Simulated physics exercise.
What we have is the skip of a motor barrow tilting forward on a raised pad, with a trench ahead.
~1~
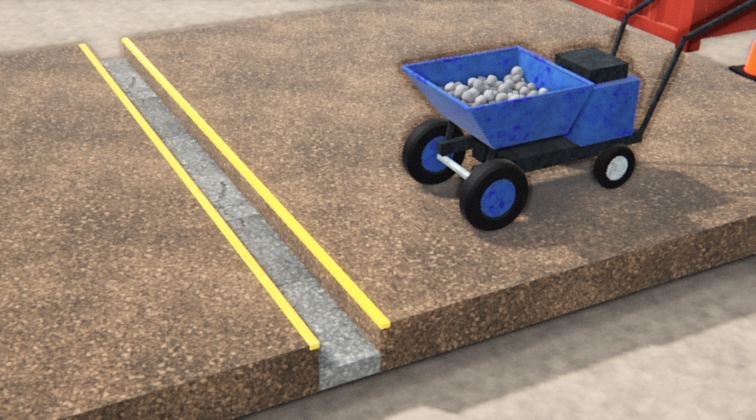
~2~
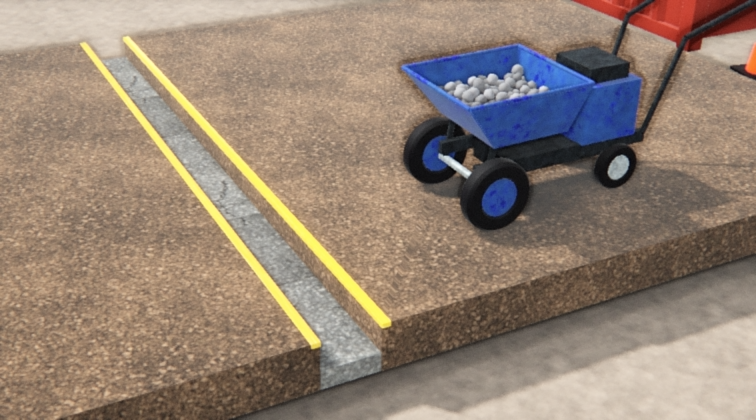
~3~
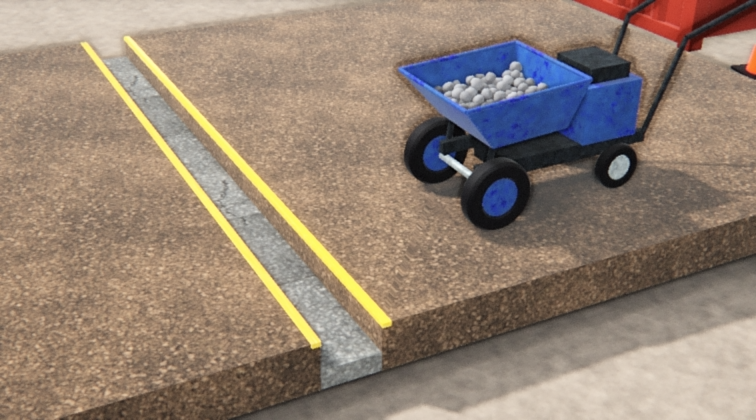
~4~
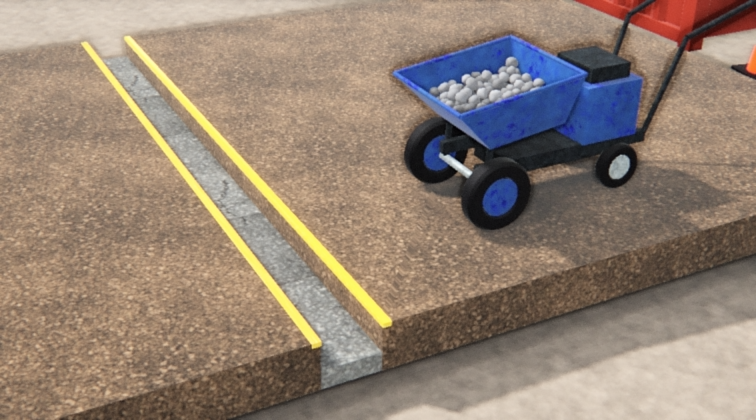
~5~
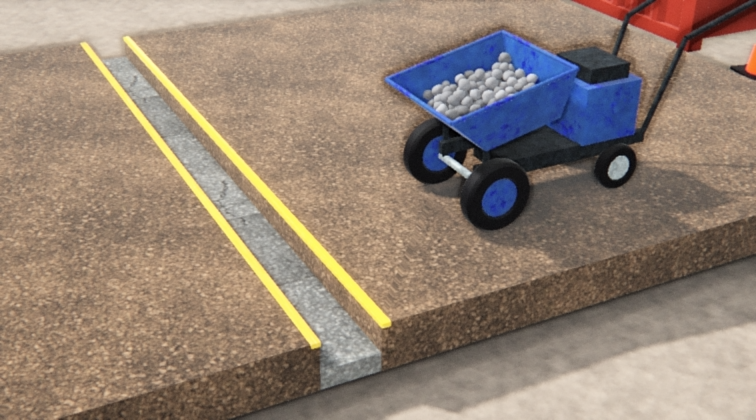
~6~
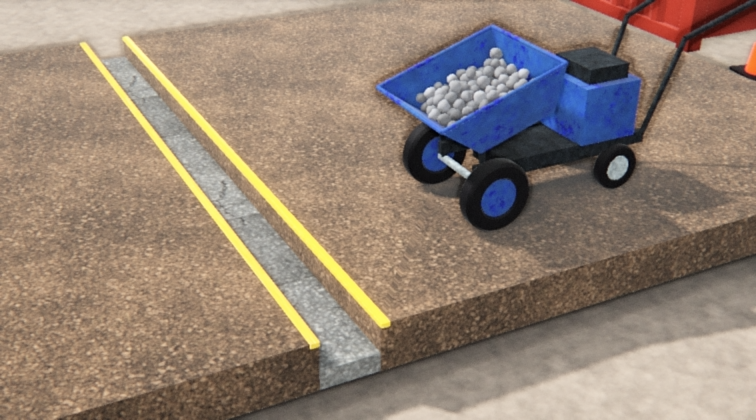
The blue skip of a motor barrow tilts gradually forward with its load of grey cobbles.
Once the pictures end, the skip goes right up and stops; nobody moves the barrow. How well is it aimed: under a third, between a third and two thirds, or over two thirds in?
It catches less than a third.
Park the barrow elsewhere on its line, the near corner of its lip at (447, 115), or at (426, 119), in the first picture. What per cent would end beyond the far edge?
The first gives 0 %, the second 0 %.
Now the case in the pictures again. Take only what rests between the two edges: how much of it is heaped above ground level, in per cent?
About 0 per cent.
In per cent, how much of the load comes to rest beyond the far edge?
Roughly 0 in a hundred.
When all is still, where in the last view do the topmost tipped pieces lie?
Around (364, 230).
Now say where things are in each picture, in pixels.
In the first frame, lip of the skip at (470, 110), level; top of the load at (490, 97), round cobbles; first edge of the trench at (357, 292); far edge at (289, 311), the trench over half as wide as the skip, and about half as deep as wide.
In the second frame, lip of the skip at (470, 110), level; top of the load at (511, 97).
In the third frame, lip of the skip at (467, 112), tipped barely; top of the load at (503, 87).
In the fourth frame, lip of the skip at (461, 117), tipped a little; top of the load at (519, 85).
In the fifth frame, lip of the skip at (452, 124), tipped a little; top of the load at (512, 83).
In the sixth frame, lip of the skip at (442, 133), tipped clearly; top of the load at (504, 80); first edge of the trench at (357, 291); far edge at (289, 310).
Soon, skip tipped steeply; all in the skip.
A while on, skip tipped right over; about two thirds in the skip; about a third short of the trench.
Towards the end, skip tipped right over; a small part in the skip; about two thirds short of the trench; about a quarter in or heaped over the trench.
Finally, skip tipped right over; a small part in the skip; about two thirds short of the trench; about a quarter in or heaped over the trench; none beyond it.
